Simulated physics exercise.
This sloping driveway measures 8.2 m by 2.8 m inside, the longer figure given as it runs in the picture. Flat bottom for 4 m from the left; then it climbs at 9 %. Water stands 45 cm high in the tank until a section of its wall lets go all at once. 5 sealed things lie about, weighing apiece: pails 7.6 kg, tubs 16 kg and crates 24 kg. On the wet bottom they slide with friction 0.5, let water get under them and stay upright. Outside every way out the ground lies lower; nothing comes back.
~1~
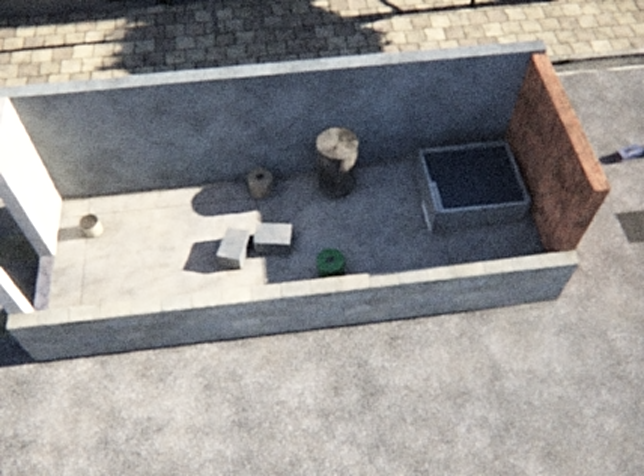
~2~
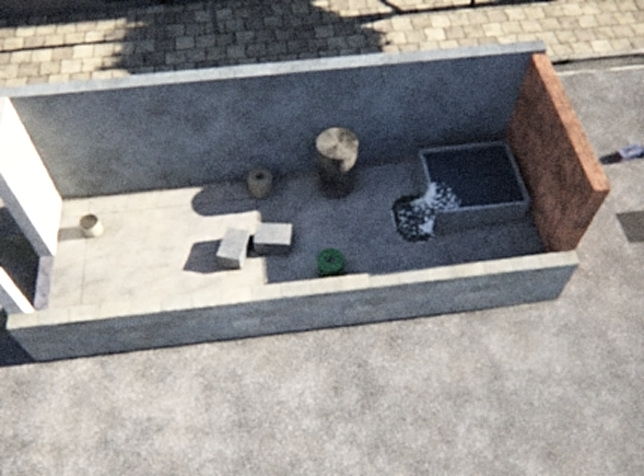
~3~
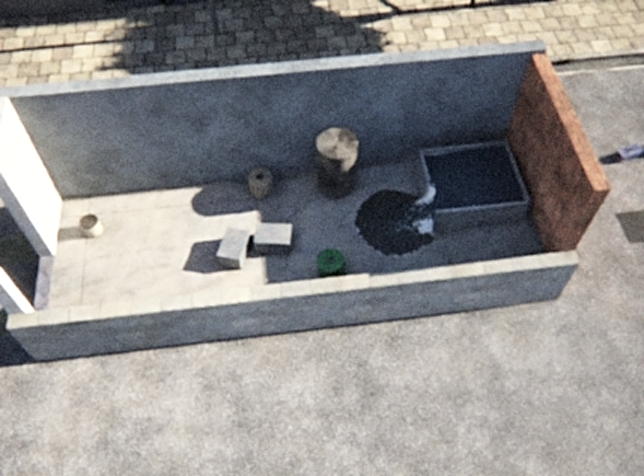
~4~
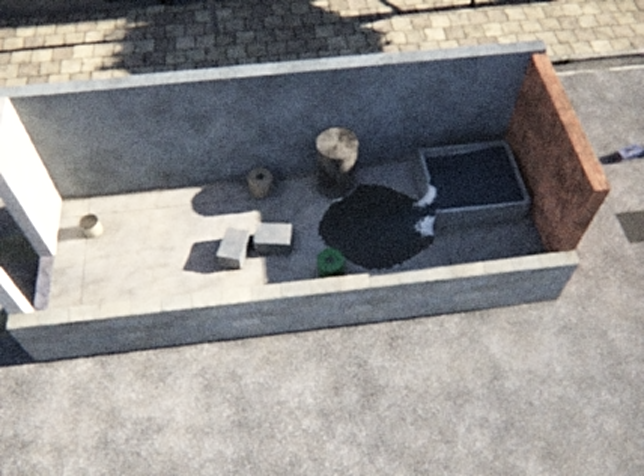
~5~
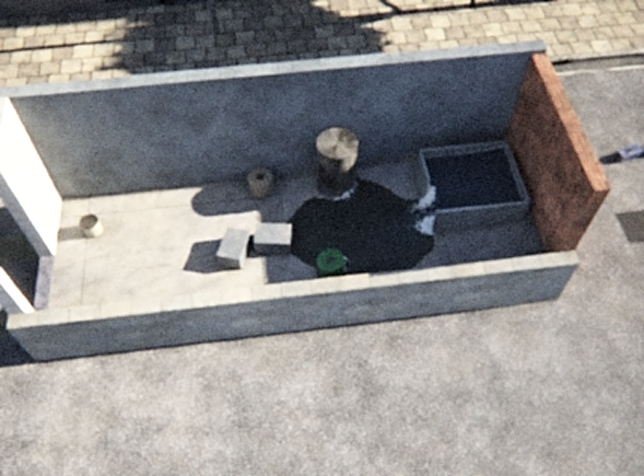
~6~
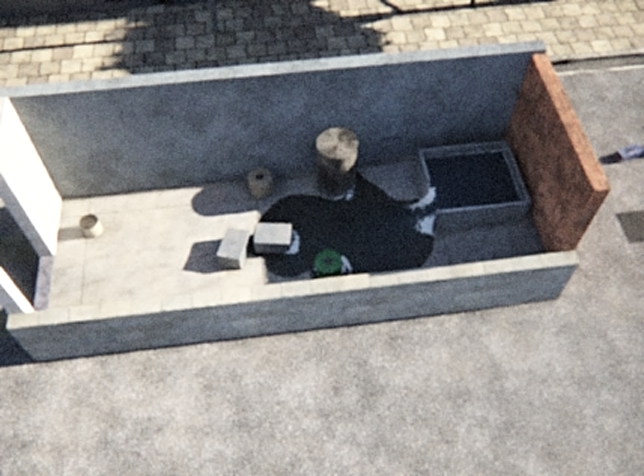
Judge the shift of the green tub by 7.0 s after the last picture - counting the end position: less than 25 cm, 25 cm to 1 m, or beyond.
The green tub winds up a long way off.
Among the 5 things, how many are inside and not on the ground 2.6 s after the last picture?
At that time the total is 0.
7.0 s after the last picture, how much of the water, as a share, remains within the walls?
Around 70 per cent of the water is still in there.
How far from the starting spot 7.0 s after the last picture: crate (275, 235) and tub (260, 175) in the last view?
The one named first has moved 40 cm, the other 0 cm.
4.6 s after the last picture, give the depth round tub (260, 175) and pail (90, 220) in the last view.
Depth approx. 3 cm / 9 cm.
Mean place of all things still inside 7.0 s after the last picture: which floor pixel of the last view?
I'd put it around (190, 241).
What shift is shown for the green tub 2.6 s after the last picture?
Displacement near 400 cm.
Then, 0.6 s after the last picture the green tub is near (296, 275), 0.6 m from its start, aground; 0 of 5 are out; 0 afloat.
Then, 2.6 s after the last picture the green tub is near (99, 288), 3.8 m from its start, aground; 0 of 5 are out; 0 afloat.
Then, 4.6 s after the last picture the green tub is near (77, 285), 4.1 m from its start, aground; 0 of 5 are out; 0 afloat.
Then, 7.0 s after the last picture the green tub is near (77, 285), 4.1 m from its start, aground; 0 of 5 are out; 0 afloat.
